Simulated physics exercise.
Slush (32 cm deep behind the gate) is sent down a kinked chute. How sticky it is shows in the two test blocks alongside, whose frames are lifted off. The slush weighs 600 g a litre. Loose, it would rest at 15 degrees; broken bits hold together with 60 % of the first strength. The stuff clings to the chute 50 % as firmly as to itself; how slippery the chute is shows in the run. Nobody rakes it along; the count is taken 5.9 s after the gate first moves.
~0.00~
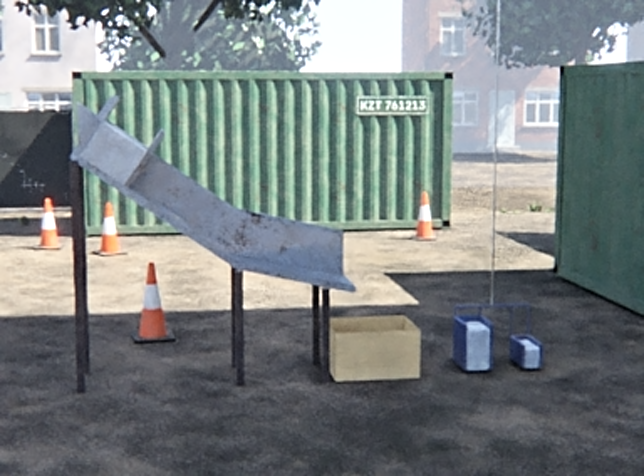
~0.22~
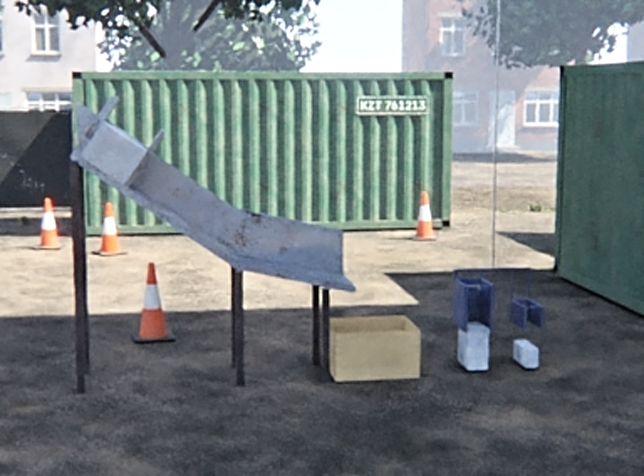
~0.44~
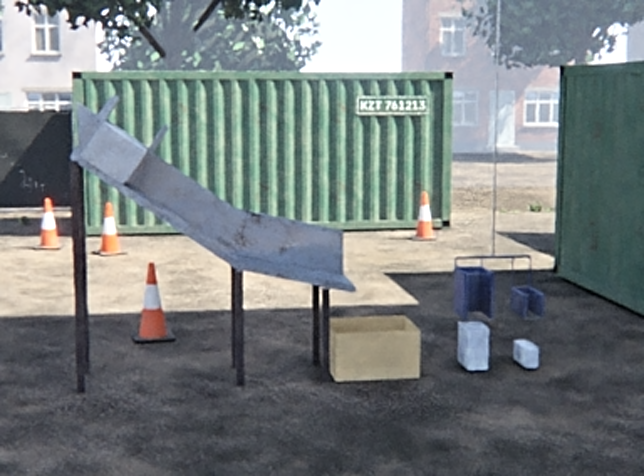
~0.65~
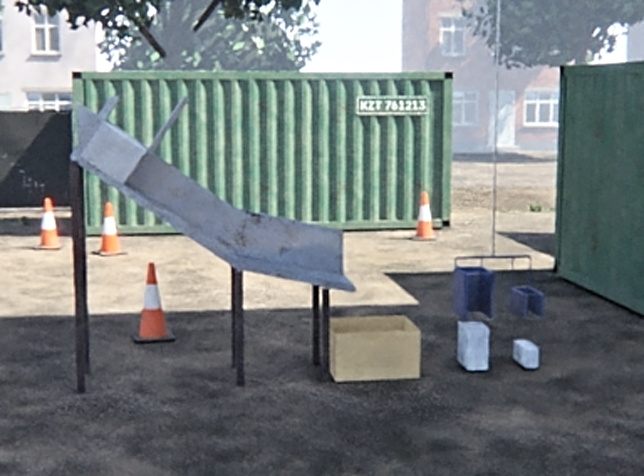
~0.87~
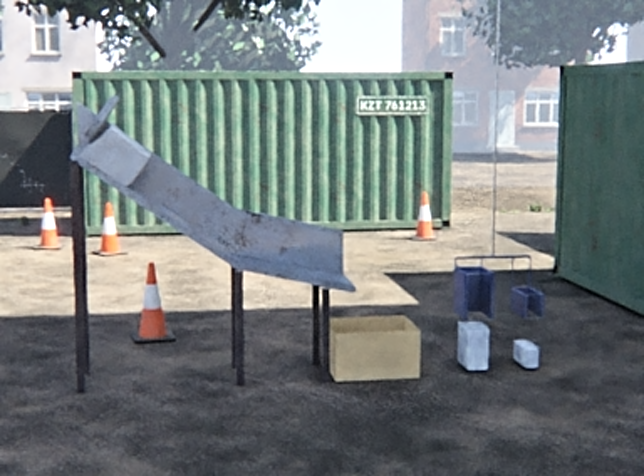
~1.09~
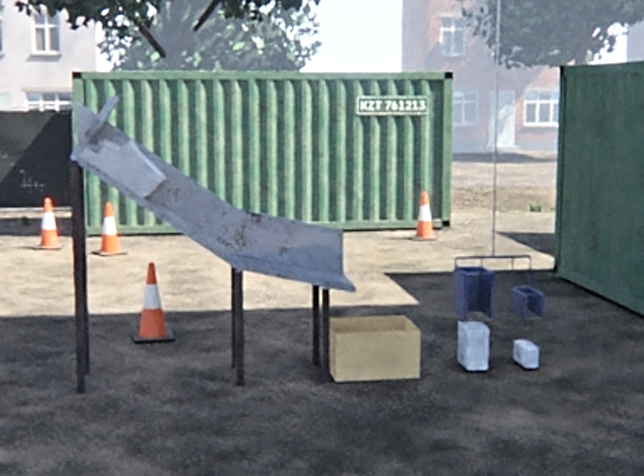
A chute stands while moulds lift off two blocks, its gate rises, and slush creeps down.
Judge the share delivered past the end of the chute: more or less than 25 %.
The share delivered past the end of the chute is less than 25 %.
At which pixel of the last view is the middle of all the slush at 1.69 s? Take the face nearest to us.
Around (186, 217).
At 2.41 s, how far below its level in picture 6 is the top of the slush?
Roughly 4 cm.
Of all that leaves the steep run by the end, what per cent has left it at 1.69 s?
Some 30 per cent.
By 1.69 s, 82 % is on the steep run, 18 % on the flatter one and 0 % past the end.
By 2.41 s, 35 % is on the steep run, 65 % on the flatter one and 0 % past the end.
By 3.13 s, 35 % is on the steep run, 65 % on the flatter one and 0 % past the end.
By 3.85 s, 35 % is on the steep run, 65 % on the flatter one and 0 % past the end.
By 6.32 s, at the end, 35 % is on the steep run, 65 % on the flatter one and 0 % past the end.
